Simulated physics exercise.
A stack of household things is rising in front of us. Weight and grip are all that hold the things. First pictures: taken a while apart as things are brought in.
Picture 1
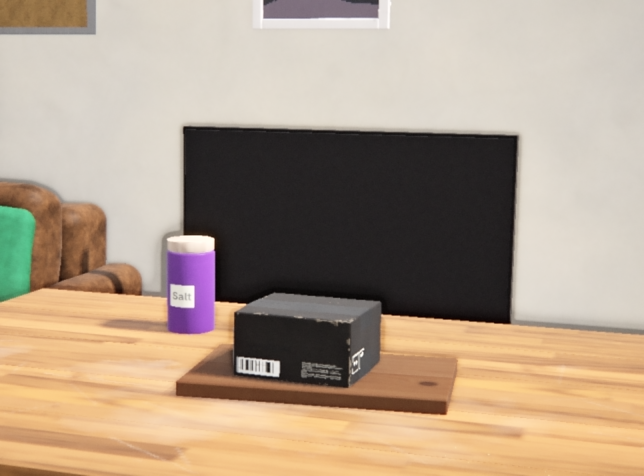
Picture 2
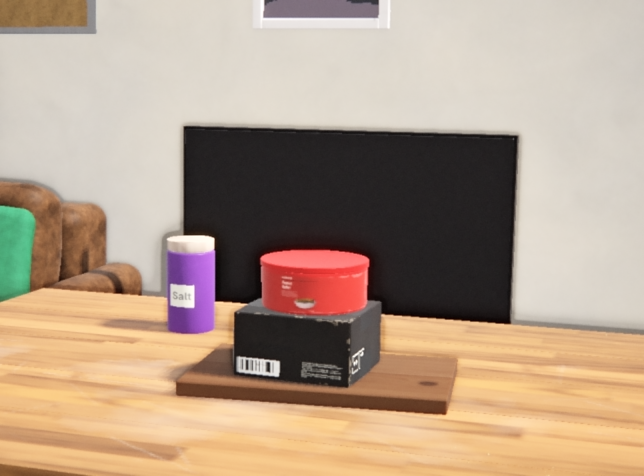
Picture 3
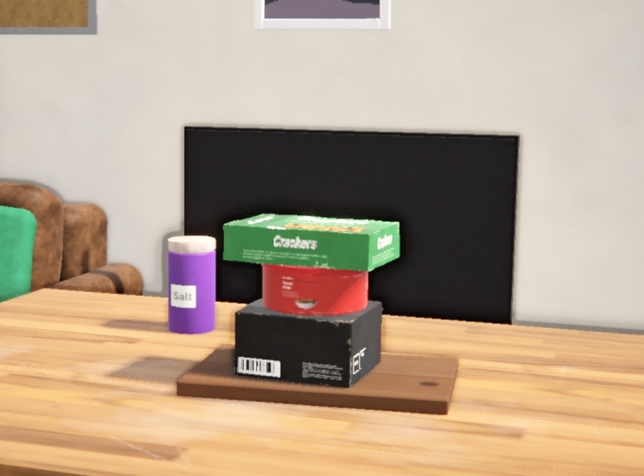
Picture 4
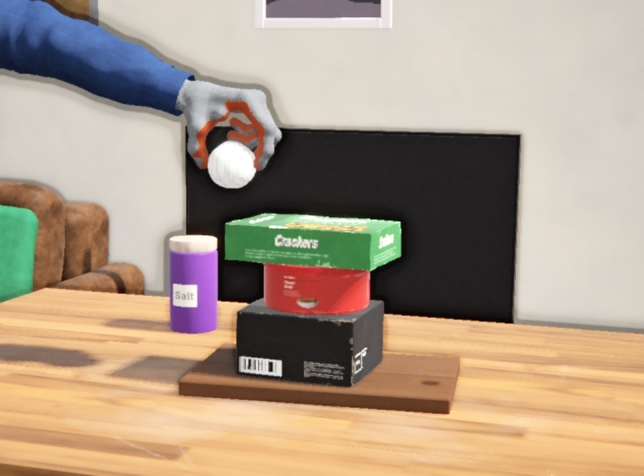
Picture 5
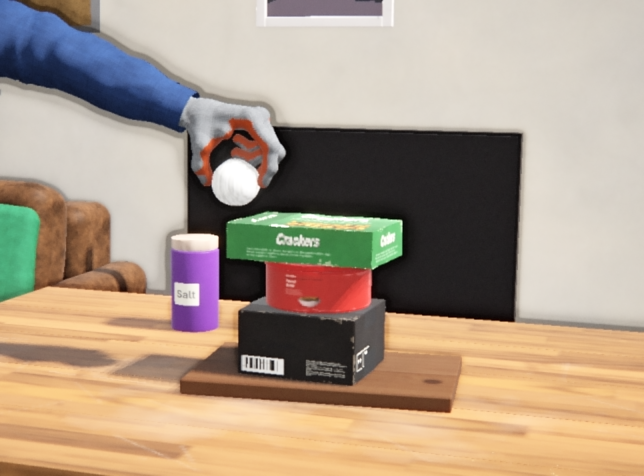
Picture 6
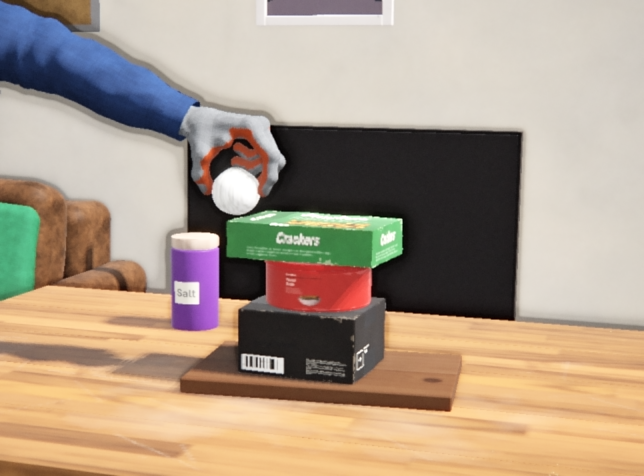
On a wooden table, a red tub and then a green crackers box were added on top of a black box, and a gray hand lowered a round white object slightly onto its left edge.
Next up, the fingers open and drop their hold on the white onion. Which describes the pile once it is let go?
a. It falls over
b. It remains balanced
a.
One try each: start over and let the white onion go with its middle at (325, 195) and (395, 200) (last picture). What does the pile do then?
The pile remains stable in the first case, then in the second case it tips over.
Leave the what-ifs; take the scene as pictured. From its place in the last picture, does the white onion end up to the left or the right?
Well, it travels over to the left.
Then, 0.30 s past the last view, white onion now fallen.
Then, 0.40 s past the last view, things are still on the move.
Then, 0.50 s past the last view, as before.
Finally, fallen, white onion; the other 5 still in place. Final places as the last picture's camera would see them, white onion near (136, 342). The pile comes apart.
